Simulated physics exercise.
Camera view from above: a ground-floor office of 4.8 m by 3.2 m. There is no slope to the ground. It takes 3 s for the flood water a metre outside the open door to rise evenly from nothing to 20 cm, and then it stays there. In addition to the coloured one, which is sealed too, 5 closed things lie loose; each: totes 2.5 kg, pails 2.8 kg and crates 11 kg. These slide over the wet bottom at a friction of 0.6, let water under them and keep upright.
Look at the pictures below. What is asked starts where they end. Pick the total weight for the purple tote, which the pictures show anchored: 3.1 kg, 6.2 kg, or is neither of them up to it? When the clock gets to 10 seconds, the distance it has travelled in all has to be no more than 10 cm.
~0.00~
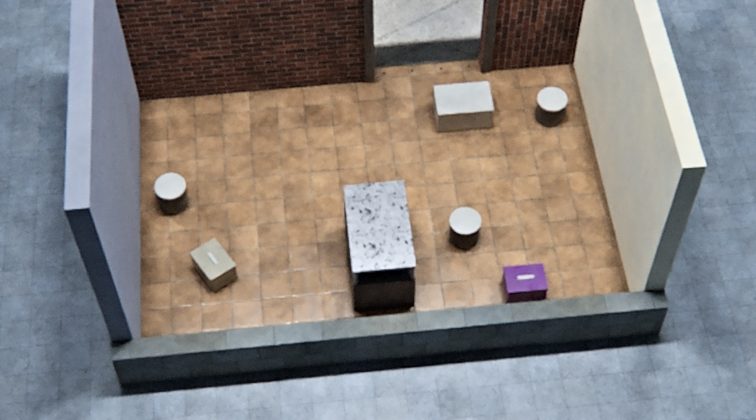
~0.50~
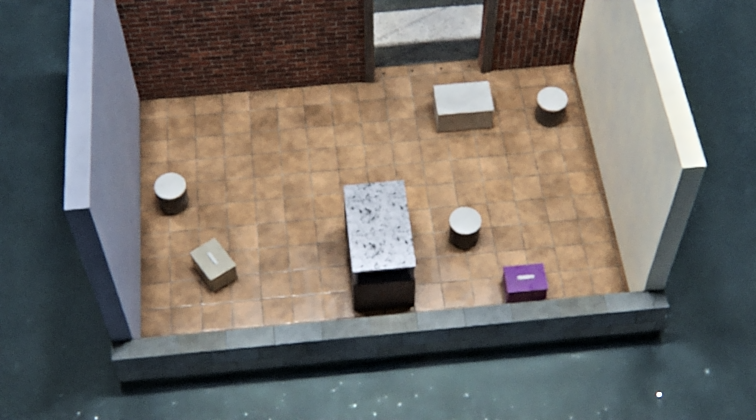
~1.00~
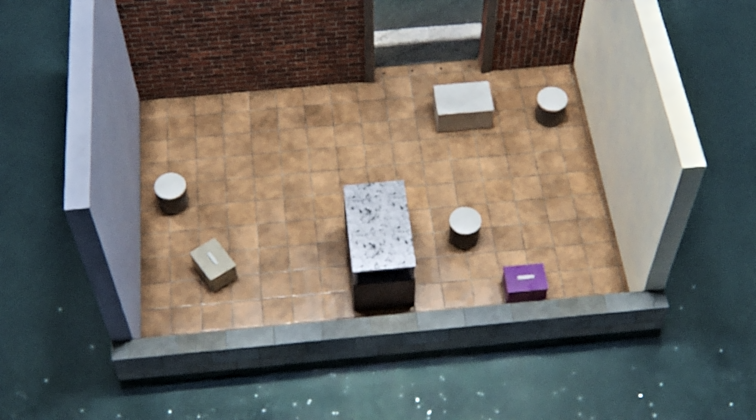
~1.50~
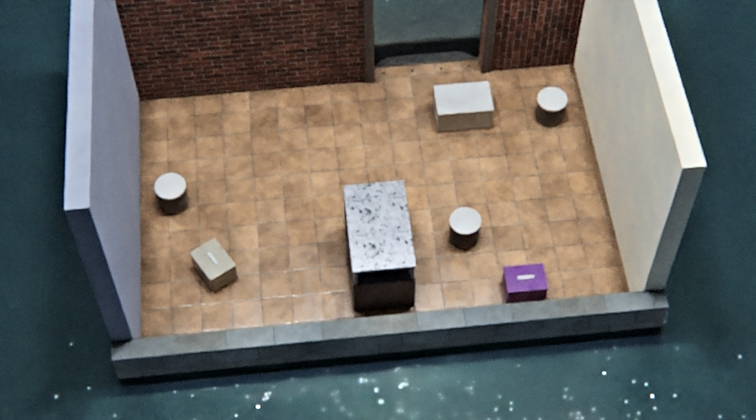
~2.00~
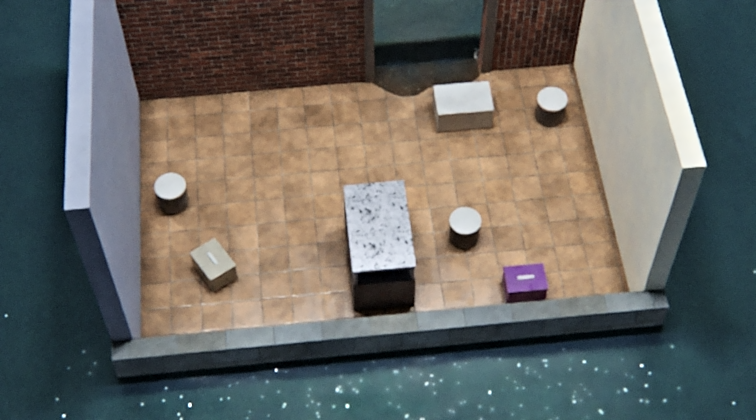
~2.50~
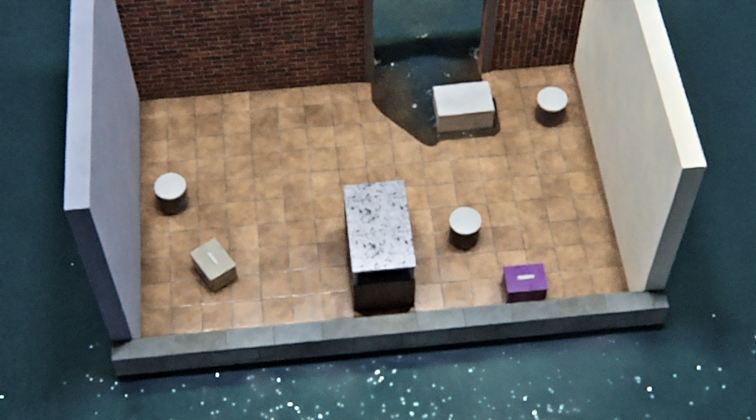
Neither is up to it.
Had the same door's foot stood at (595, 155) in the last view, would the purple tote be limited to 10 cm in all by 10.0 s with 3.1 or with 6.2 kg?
For that position, nothing offered succeeds.
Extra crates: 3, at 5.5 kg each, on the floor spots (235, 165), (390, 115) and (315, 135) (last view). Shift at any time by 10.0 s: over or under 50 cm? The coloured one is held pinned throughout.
The first comes out below the threshold, the second above the threshold, the third below the threshold.
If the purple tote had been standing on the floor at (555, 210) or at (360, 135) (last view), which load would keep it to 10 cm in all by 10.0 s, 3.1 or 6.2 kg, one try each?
The first try gives failure with both; the second gives failure with both.
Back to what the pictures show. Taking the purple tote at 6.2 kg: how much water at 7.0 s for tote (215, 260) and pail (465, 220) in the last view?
7 and 13 cm.
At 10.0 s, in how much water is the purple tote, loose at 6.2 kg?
Close to 14 cm deep.
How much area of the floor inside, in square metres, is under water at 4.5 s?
About 8.0 m2.
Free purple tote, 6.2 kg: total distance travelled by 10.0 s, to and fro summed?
Close to 100 cm, all told.
After 3.5 s the purple tote would be 0 cm from its start with 3.1 kg and 0 cm from its start with 6.2 kg; 0 cm of water round it then.
After 4.5 s the purple tote would be 0 cm from its start with 3.1 kg and 0 cm from its start with 6.2 kg; 0 cm of water round it then.
After 7.0 s the purple tote would be 34 cm from its start with 3.1 kg and 32 cm from its start with 6.2 kg; 13 cm of water round it then.
After 10.0 s the purple tote would be 45 cm from its start with 3.1 kg and 83 cm from its start with 6.2 kg; 14 cm of water round it then.
